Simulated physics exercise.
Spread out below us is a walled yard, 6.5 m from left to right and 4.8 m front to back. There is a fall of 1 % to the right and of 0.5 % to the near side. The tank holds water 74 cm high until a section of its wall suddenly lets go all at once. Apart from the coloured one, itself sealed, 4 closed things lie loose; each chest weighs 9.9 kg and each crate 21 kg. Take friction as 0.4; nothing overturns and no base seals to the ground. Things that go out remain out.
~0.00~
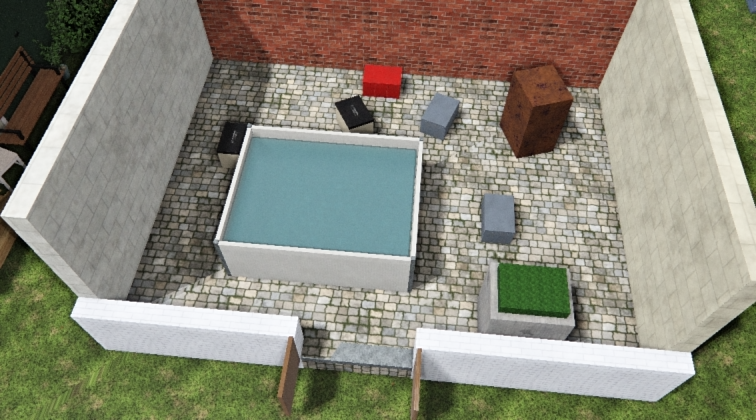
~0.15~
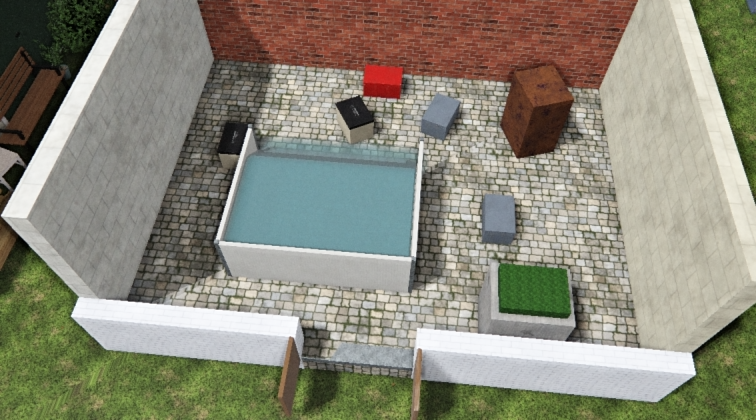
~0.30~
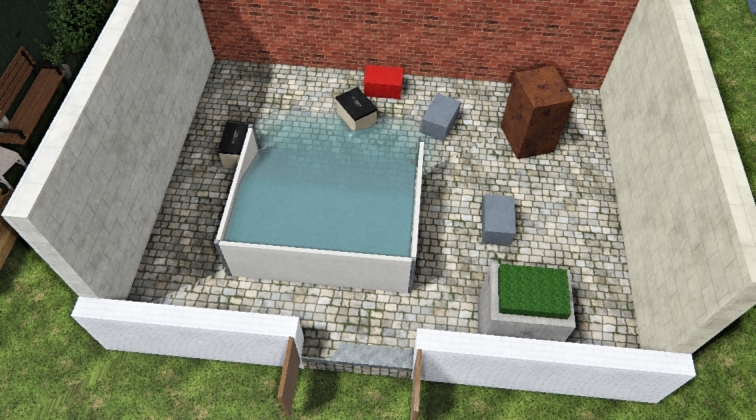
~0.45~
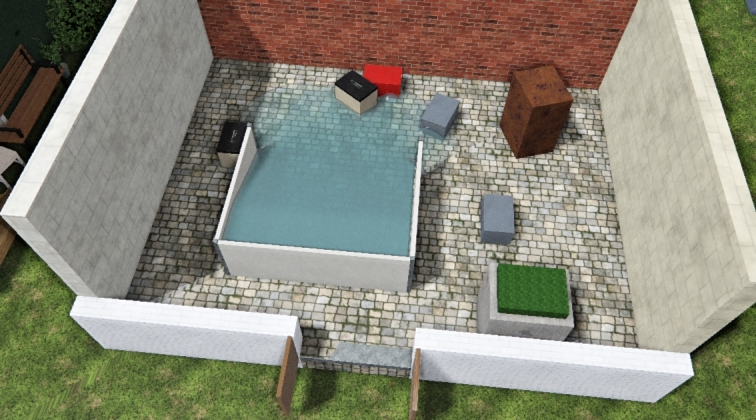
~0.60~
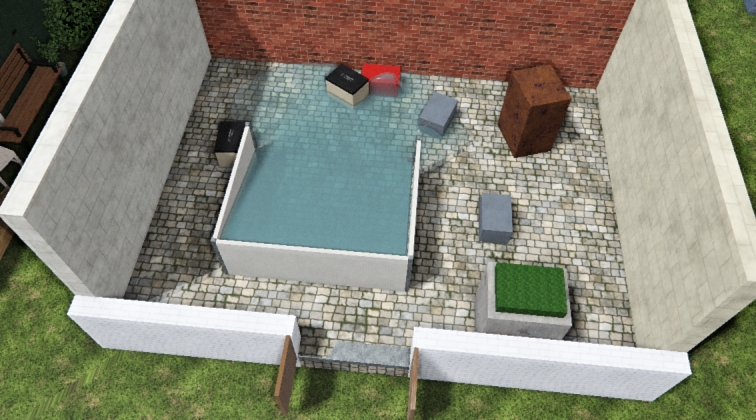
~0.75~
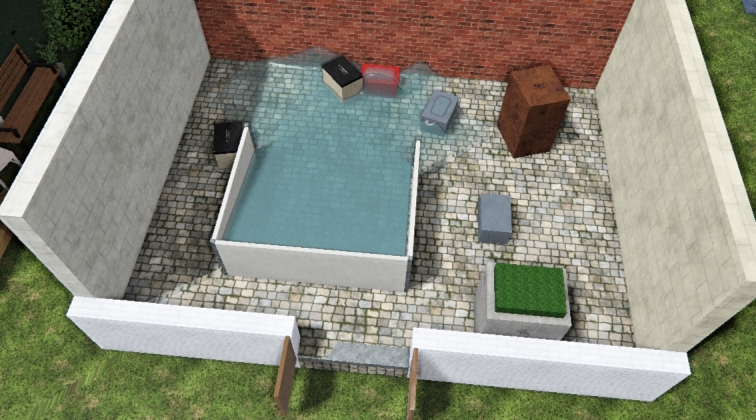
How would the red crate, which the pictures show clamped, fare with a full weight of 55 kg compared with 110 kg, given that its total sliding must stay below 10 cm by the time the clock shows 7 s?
Result: Insufficient ballast.
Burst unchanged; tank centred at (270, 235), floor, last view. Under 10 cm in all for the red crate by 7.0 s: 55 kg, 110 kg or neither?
Then the outcome is clear: Not even the heavier works.
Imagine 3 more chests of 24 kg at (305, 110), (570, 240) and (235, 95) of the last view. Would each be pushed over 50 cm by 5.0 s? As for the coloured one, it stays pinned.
First one went beyond, second went beyond, third went beyond.
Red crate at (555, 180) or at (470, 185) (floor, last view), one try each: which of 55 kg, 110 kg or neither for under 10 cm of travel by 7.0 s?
In turn: Just the heavier works; the lighter suffices.
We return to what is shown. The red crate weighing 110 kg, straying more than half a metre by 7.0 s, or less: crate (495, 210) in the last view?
That one stays inside the limit.
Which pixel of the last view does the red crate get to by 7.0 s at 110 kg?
I'd look near (422, 70).
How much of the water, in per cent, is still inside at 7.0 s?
Around 98 % of the water.
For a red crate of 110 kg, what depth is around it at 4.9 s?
Something like 13 centimetres.
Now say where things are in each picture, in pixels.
In the first frame, the red crate at (382, 74) rests on the ground; water covers 4.1 m2; 0 of 5 have shifted.
In the second frame, the red crate at (383, 75) rests on the ground; 5.4 m2 under water; 0 of 5 have shifted.
In the third frame, the red crate at (384, 75), on the bottom; water covers 6.9 m2; 1 of 5 have shifted.
In the fourth frame, the red crate at (382, 74), on the bottom; 8.7 m2 under water; 1 of 5 have shifted.
In the fifth frame, the red crate at (381, 73) rests on the ground; water covers 10.4 m2; 1 of 5 have shifted.
In the sixth frame, the red crate at (380, 74), on the bottom; 11.6 m2 under water; 3 of 5 have shifted.
After 1.4 s the red crate would be 29 cm from its start with 55 kg and 18 cm from its start with 110 kg; 30 cm of water round it then.
After 3.1 s the red crate would be 254 cm from its start with 55 kg and 68 cm from its start with 110 kg; 17 cm of water round it then.
After 4.9 s the red crate would be 346 cm from its start with 55 kg and 68 cm from its start with 110 kg; 13 cm of water round it then.
After 7.0 s the red crate would be 355 cm from its start with 55 kg and 68 cm from its start with 110 kg; 7 cm of water round it then.
